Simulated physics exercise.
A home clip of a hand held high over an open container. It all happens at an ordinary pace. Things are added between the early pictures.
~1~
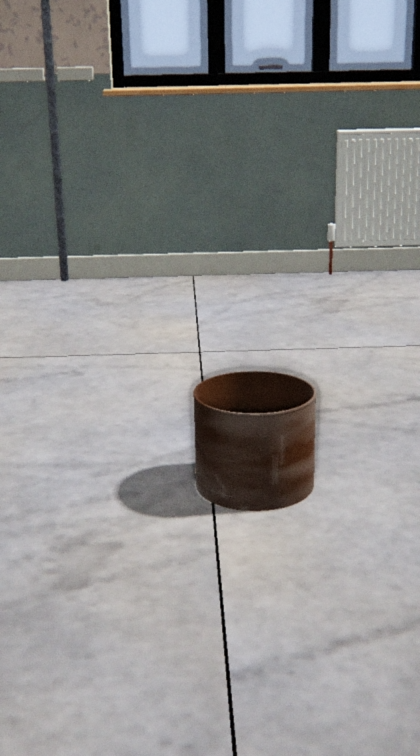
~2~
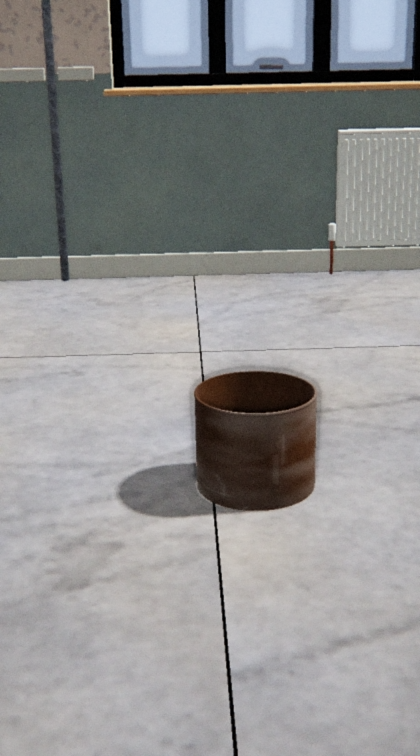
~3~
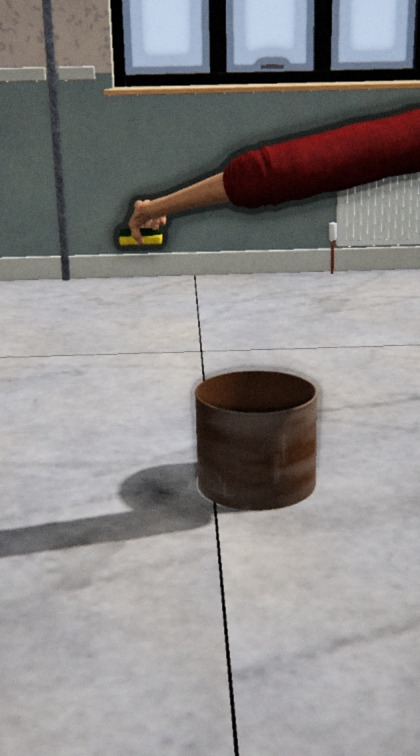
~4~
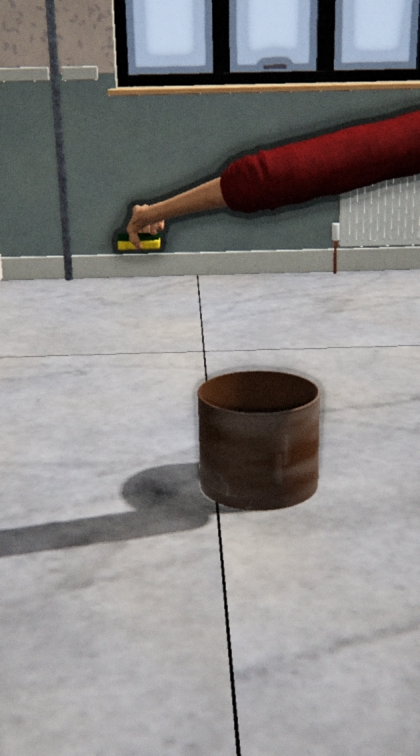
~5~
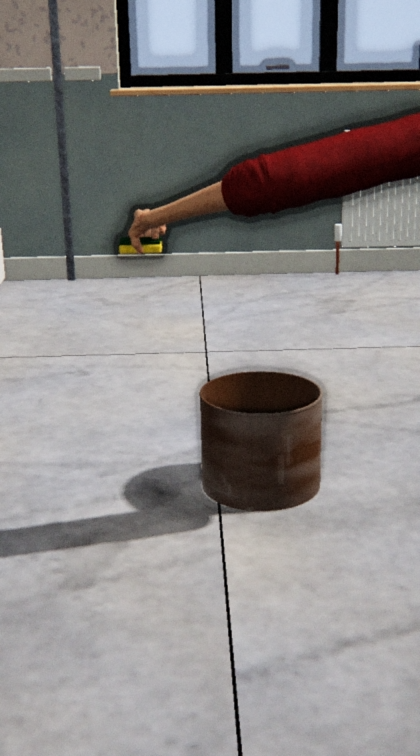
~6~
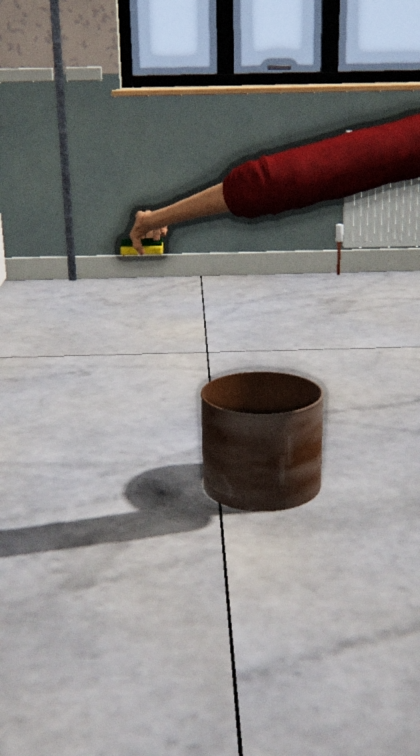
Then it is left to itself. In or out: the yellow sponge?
The yellow sponge falls beside it.
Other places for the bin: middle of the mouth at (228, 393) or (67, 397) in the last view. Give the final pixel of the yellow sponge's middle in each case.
Resting at (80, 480) and (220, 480).
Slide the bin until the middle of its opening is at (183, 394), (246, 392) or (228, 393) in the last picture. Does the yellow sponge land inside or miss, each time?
In that order, it drops into the container; misses; is not caught.
Then, 0.20 s past the last view, yellow sponge in the air near (144, 296).
Then, 0.32 s past the last view, yellow sponge in the air near (148, 392).
Then, 0.44 s past the last view, yellow sponge come down near (152, 476).
Finally, the yellow sponge ends up outside, near (152, 482).
